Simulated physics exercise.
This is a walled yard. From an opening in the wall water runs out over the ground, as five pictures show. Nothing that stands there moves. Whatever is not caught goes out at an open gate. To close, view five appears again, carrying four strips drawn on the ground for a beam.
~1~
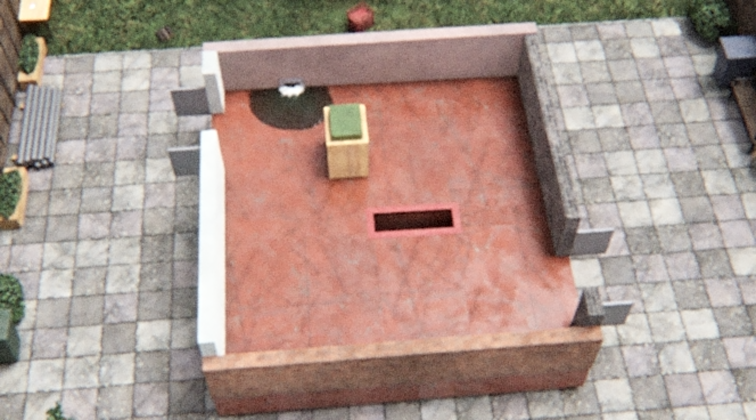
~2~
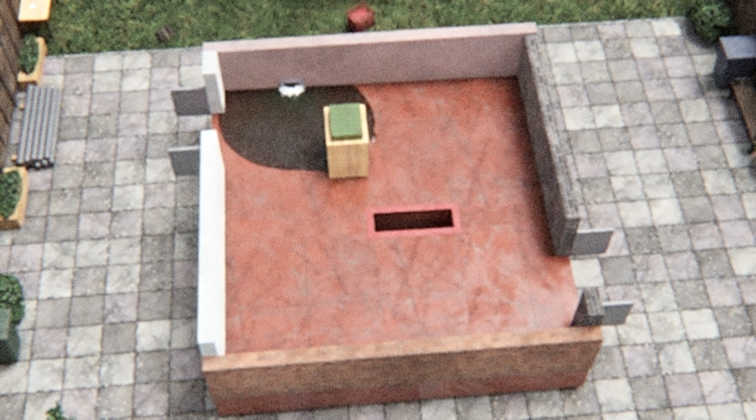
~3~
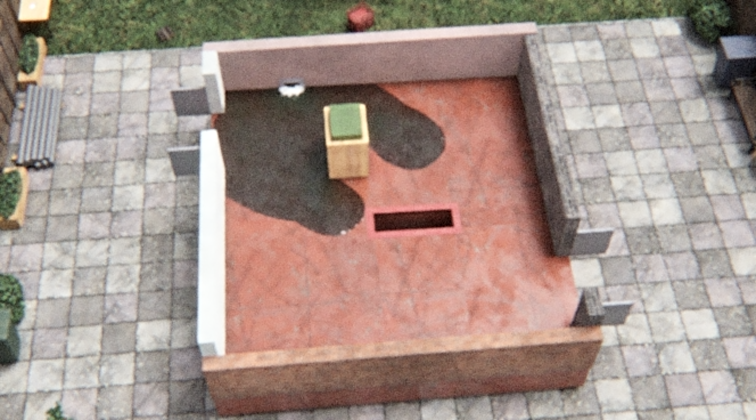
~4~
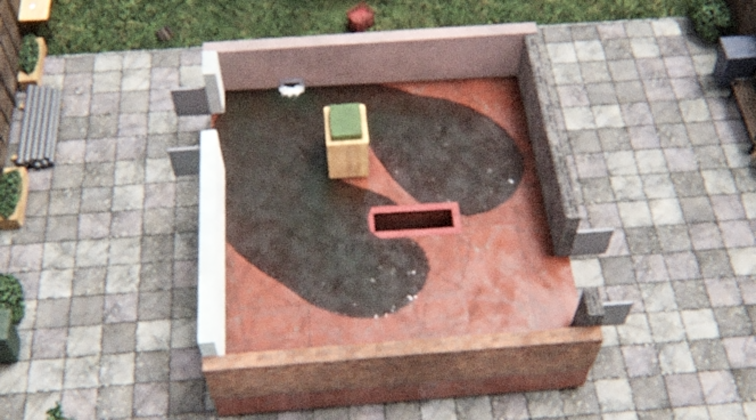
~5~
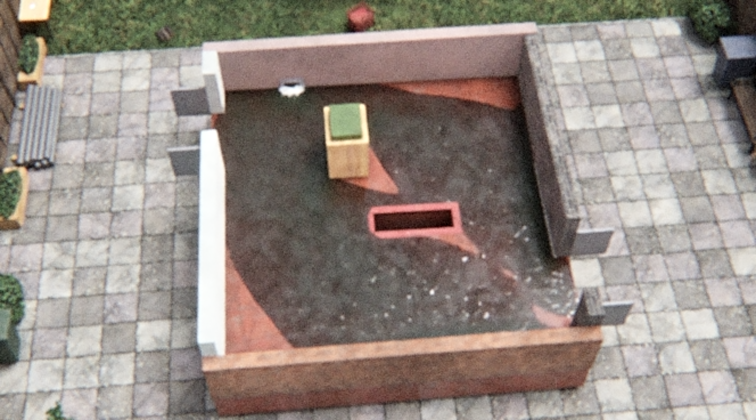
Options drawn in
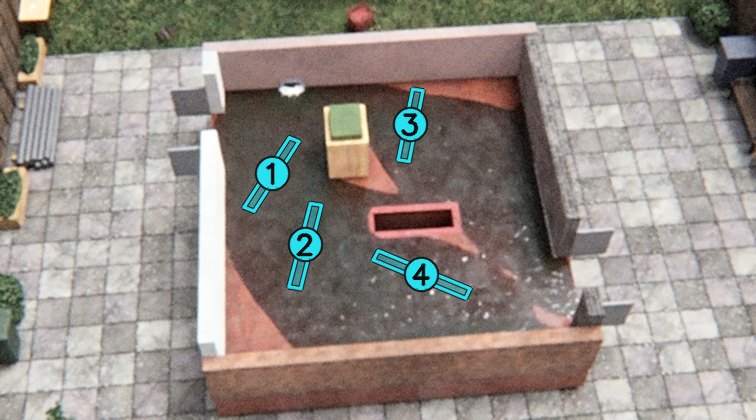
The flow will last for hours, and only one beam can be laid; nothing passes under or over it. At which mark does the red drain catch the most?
It is 3.
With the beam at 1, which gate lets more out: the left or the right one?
The right gate.
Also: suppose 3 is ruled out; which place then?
Place 2.
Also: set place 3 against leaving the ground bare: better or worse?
Better.
On the marked copy, 1 from (249, 209) to (294, 139); 2 from (294, 287) to (315, 204); 3 from (403, 160) to (417, 89); 4 from (375, 255) to (467, 293).
With 1, about 6 % of the stream goes into the red drain, about 94 % out by the gates.
With 2, about 16 % of the stream goes into the red drain, about 84 % out by the gates.
With 3, about 32 % of the stream goes into the red drain, about 68 % out by the gates.
With 4, about 12 % of the stream goes into the red drain, about 88 % out by the gates.
